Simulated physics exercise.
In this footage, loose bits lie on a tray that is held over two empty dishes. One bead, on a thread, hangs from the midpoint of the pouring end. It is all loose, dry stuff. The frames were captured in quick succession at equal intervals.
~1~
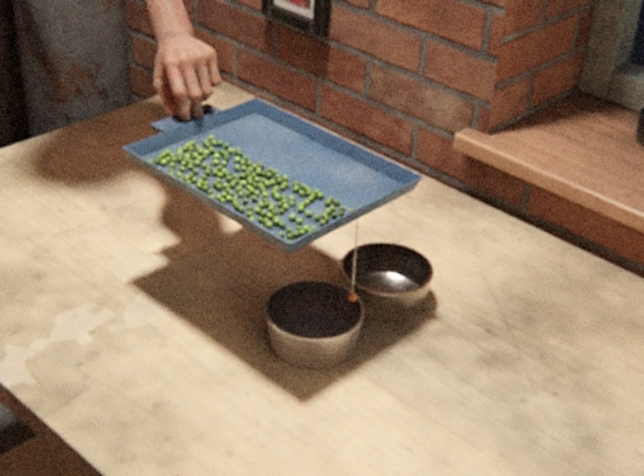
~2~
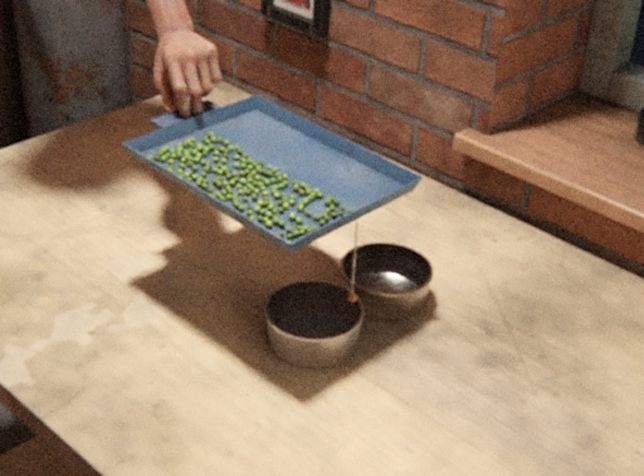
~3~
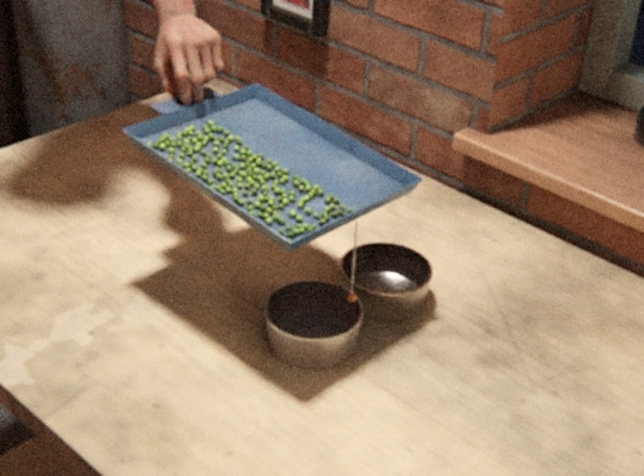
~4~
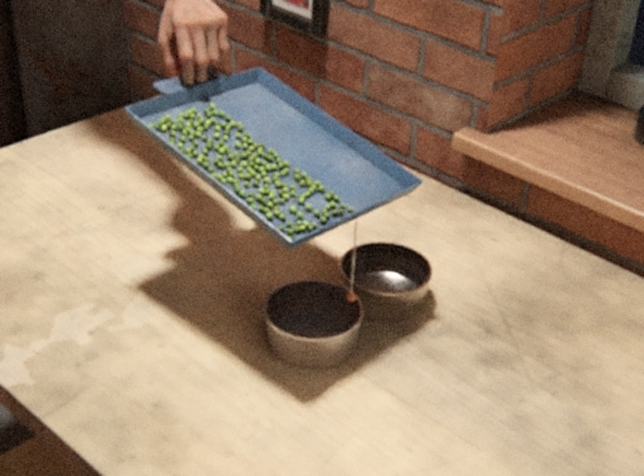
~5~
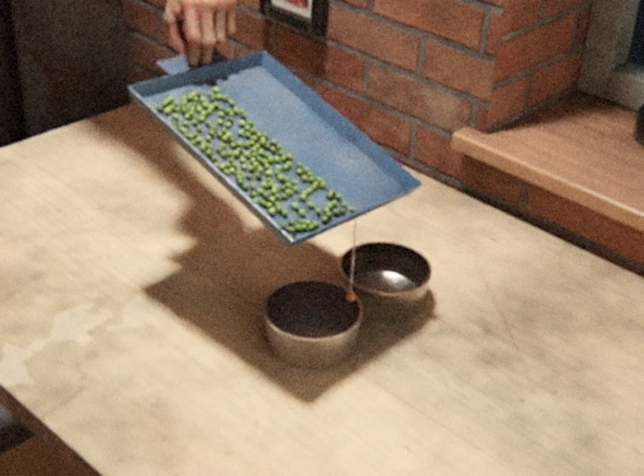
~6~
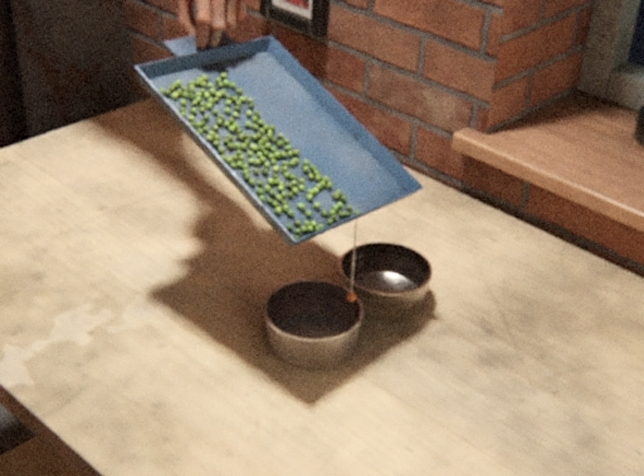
A hand raises the near-wall end of a blue tray scattered with green peas, slowly at first and then more steeply, and some peas shift slightly along it. Below its lower end, where a small orange bead hangs on a thread, two dark-lined round bowls sit on a pale wooden table. The steady, raised view takes in a red brick wall and wooden ledge behind.
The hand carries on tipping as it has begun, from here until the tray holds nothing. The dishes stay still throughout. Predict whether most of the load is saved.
The dishes secure under fifty percent.
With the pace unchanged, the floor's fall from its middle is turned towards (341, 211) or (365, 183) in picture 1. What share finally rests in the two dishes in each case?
0 and 70 per cent, in that order.
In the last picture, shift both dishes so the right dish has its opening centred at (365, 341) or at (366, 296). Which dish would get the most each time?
Well, the right-side one at the first spot and the right-side one at the second.
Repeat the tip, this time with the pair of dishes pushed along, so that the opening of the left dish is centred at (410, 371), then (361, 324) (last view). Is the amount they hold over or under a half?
Short of half, then beyond half.
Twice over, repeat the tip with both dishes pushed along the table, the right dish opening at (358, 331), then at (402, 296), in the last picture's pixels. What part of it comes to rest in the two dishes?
About 40 and 70 per cent respectively.
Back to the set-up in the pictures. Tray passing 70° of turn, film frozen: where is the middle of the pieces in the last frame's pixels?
In the last view, the load is centred close to (377, 222).
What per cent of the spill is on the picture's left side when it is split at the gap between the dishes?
Close to 0 %.
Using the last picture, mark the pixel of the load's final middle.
Roughly pixel (425, 340).
Soon, tray tipped steeply; about two thirds on the tray; a stray few outside both; about a third in the air.
A while on, tray tipped past a quarter turn; a stray few in the left dish; about a quarter in the right dish; most outside both; a small part in the air.
Towards the end, tray tipped past a quarter turn; about a quarter in the right dish; most outside both.
Finally, tray tipped past a quarter turn; none in the left dish; about a quarter in the right dish; most outside both.
